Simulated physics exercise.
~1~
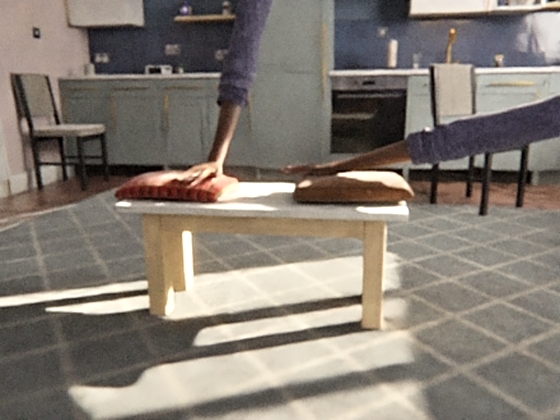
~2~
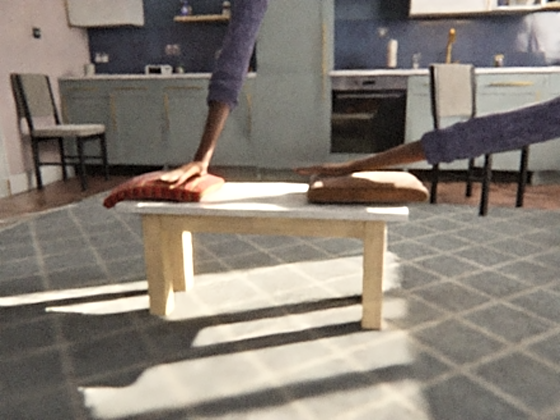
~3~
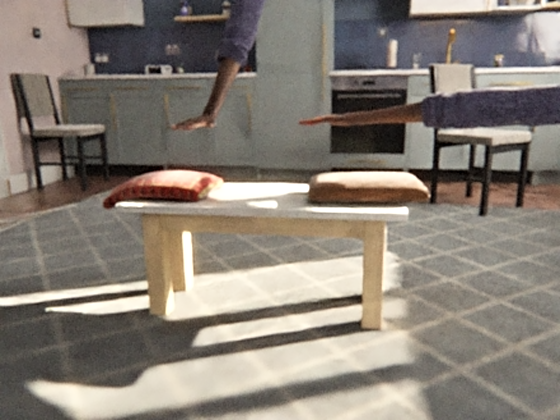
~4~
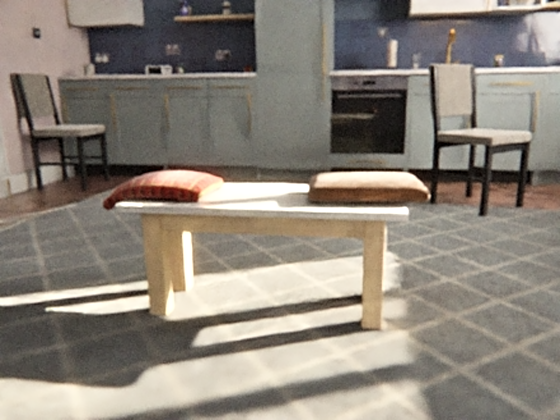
The clip shows two hands pushing a red folded cloth item slightly left and a brown cushion slightly right, toward opposite ends of a low table, then letting go and withdrawing, leaving both lying still on the tabletop with their outer edges overhanging.
